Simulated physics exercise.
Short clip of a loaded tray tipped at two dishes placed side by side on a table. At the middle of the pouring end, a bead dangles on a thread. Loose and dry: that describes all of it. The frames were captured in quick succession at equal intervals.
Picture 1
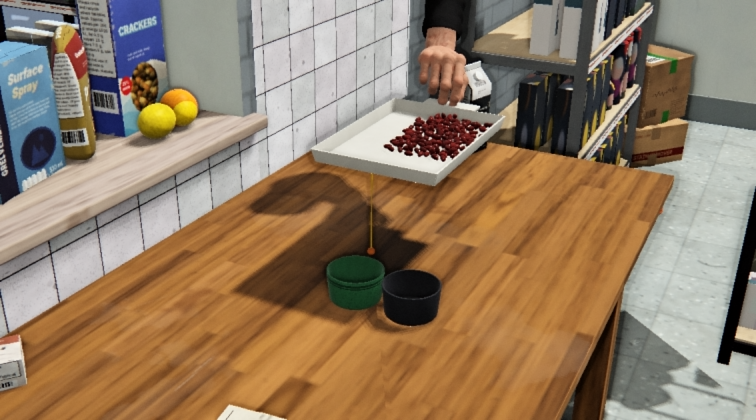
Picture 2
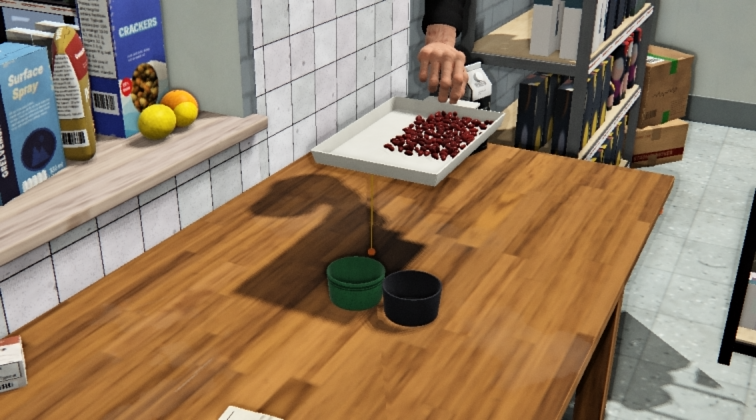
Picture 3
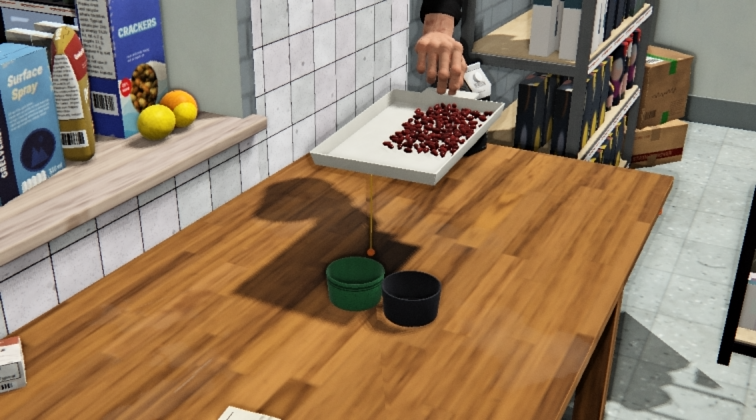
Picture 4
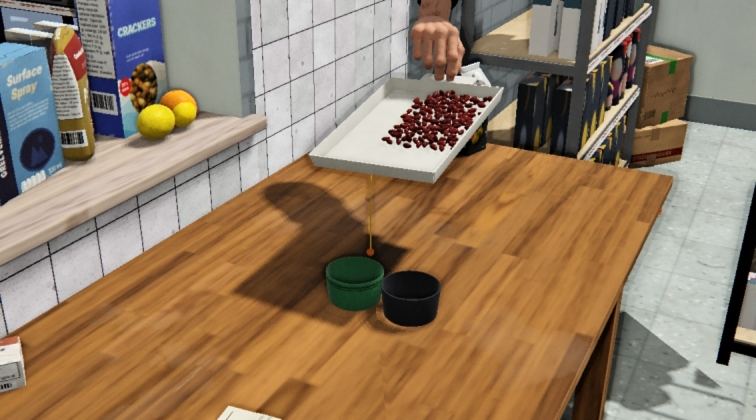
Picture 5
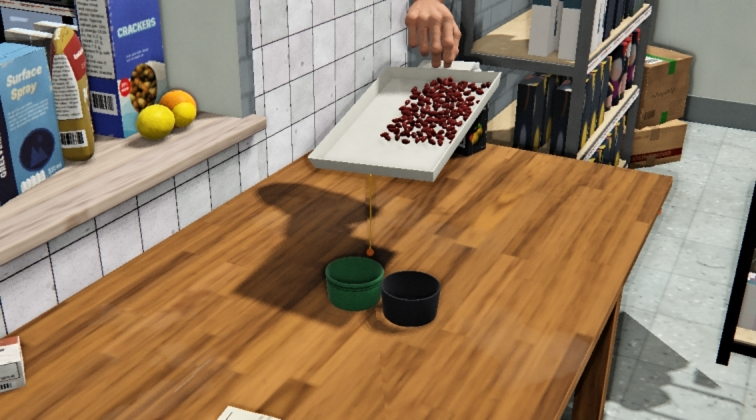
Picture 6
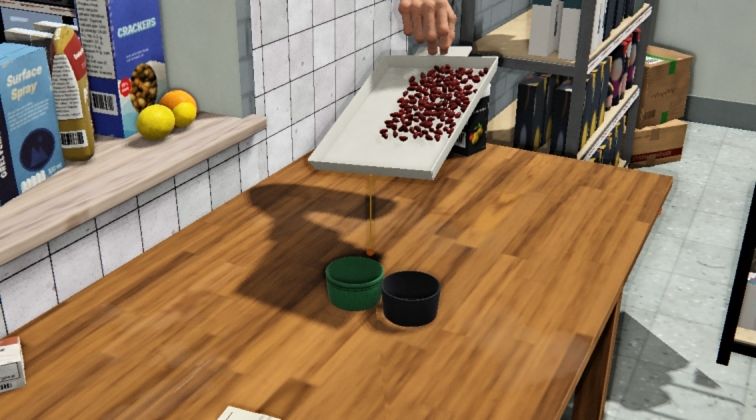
White tray of red beans tilting gradually, its far end raised by a hand, above green and black dishes on a wooden table.
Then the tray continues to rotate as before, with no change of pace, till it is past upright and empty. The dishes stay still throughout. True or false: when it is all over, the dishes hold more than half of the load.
False.
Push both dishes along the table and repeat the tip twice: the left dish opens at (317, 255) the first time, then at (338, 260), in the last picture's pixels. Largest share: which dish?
The left of the pair the first time, the left of the pair the second.
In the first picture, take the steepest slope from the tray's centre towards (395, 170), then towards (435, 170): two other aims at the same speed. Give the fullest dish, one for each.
One gives the rightmost dish and two gives the rightmost dish.
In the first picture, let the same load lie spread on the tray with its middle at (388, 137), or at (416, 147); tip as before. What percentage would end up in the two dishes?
The first start gives 20 percent and the second 20 percent.
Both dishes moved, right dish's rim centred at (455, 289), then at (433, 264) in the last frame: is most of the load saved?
Short of half, then short of half.
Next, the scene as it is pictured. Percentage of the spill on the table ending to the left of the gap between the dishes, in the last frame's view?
I'd guess close to 100 %.
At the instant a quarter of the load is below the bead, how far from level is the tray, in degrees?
It is at around 80 degrees.
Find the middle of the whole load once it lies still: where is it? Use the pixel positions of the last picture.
At about (295, 288), give or take.
Just after the last frame, tray tipped steeply; the larger part on the tray; roughly a quarter in the air.
A moment on, tray tipped past a quarter turn; about a tenth on the tray; about a tenth in the left dish; roughly two thirds outside both; roughly a quarter in the air.
Further on, tray tipped past a quarter turn; roughly a quarter in the left dish; the larger part outside both.
When it is over, tray tipped past a quarter turn; not one in the right dish; roughly a quarter in the left dish; the larger part outside both.
